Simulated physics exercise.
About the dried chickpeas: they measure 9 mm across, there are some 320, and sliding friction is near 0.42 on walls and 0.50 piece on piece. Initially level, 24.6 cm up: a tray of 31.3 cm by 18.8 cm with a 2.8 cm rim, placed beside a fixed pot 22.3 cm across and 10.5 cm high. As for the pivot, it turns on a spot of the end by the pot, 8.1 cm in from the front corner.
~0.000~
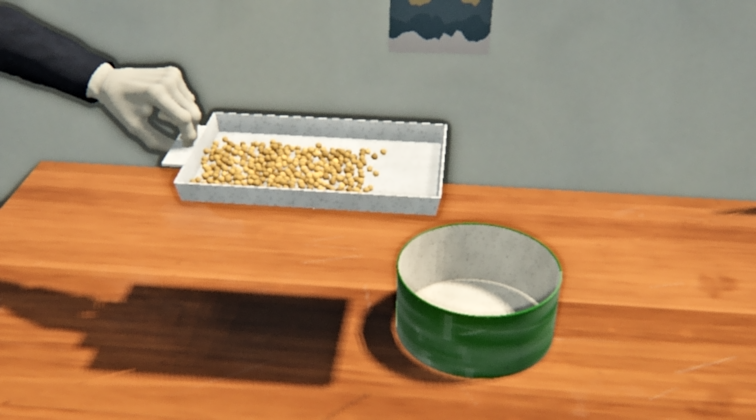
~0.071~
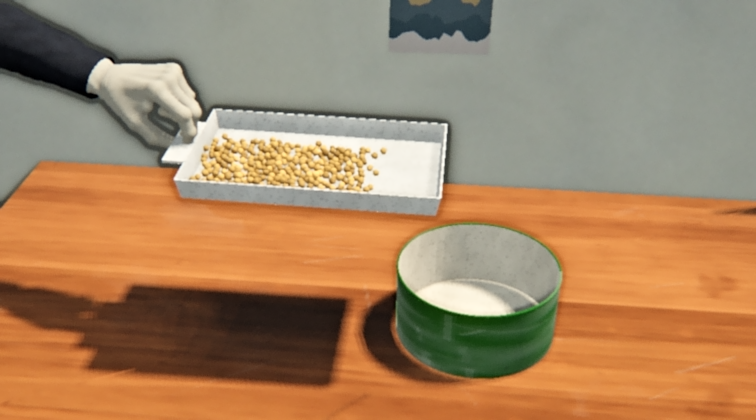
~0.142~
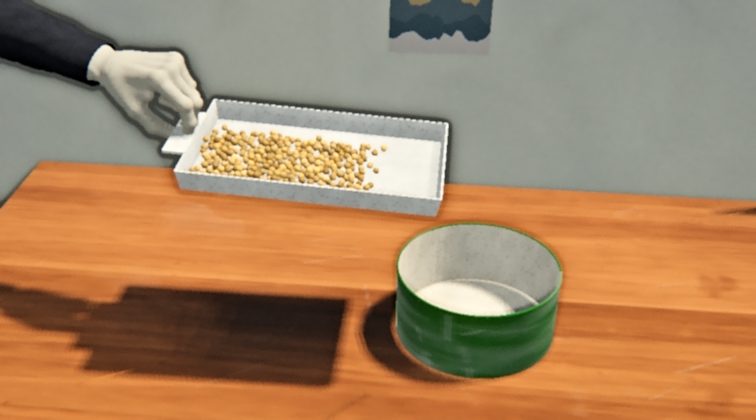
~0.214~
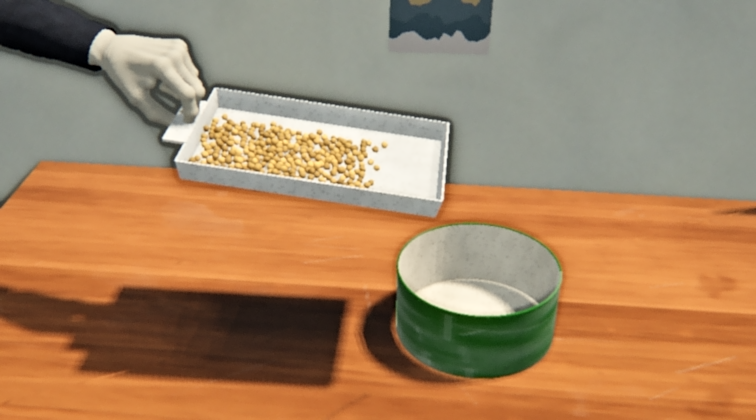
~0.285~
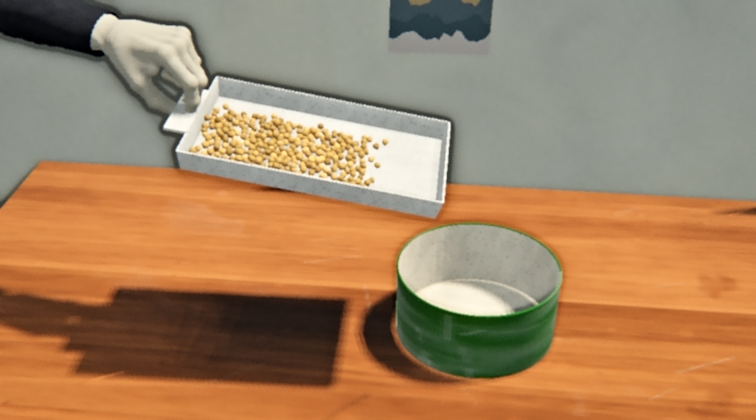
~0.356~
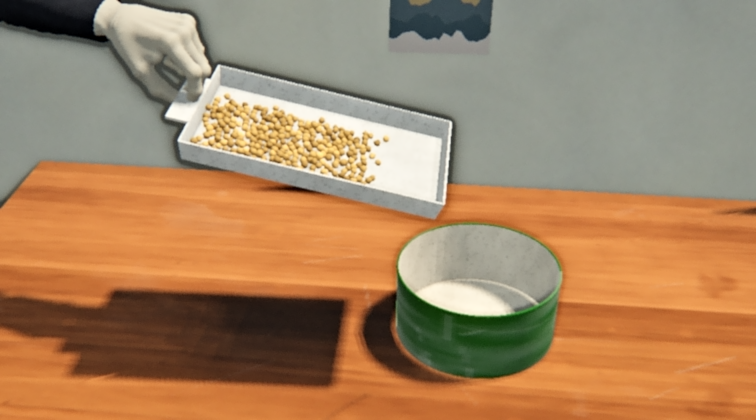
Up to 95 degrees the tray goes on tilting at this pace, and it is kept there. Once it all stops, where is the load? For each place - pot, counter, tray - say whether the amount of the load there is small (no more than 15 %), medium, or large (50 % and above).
Pot: Large; counter: Medium; left on the tray: Small.
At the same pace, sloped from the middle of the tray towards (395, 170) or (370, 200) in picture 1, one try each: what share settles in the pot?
First try: Around 95 percent; second try: Around 30 percent.
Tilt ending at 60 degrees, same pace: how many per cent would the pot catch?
Around 0 %, I reckon.
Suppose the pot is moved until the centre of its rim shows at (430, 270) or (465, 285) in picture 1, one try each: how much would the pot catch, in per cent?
70 % and 100 %.
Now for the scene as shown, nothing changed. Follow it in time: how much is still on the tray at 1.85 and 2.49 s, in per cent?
Estimates: 100; 20.
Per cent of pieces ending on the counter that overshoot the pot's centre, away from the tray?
Share past the middle: Roughly 70 percent.
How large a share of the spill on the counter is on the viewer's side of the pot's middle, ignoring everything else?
Estimate: Close to 100 per cent of the pieces.
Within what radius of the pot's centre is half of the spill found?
Some 20 centimetres.
Then, at 1.25 s, tilt 51 degrees; the tray holds 100 %, the pot 0 %.
After 1.85 s, tilt 76 degrees; the tray holds 100 %, the pot 0 %.
Then, at 2.49 s, tilt 95 degrees; the tray holds 20 %, the pot 45 %.
By 3.6 s all is still; pot 70 %, counter 30 %, tray 0 %.
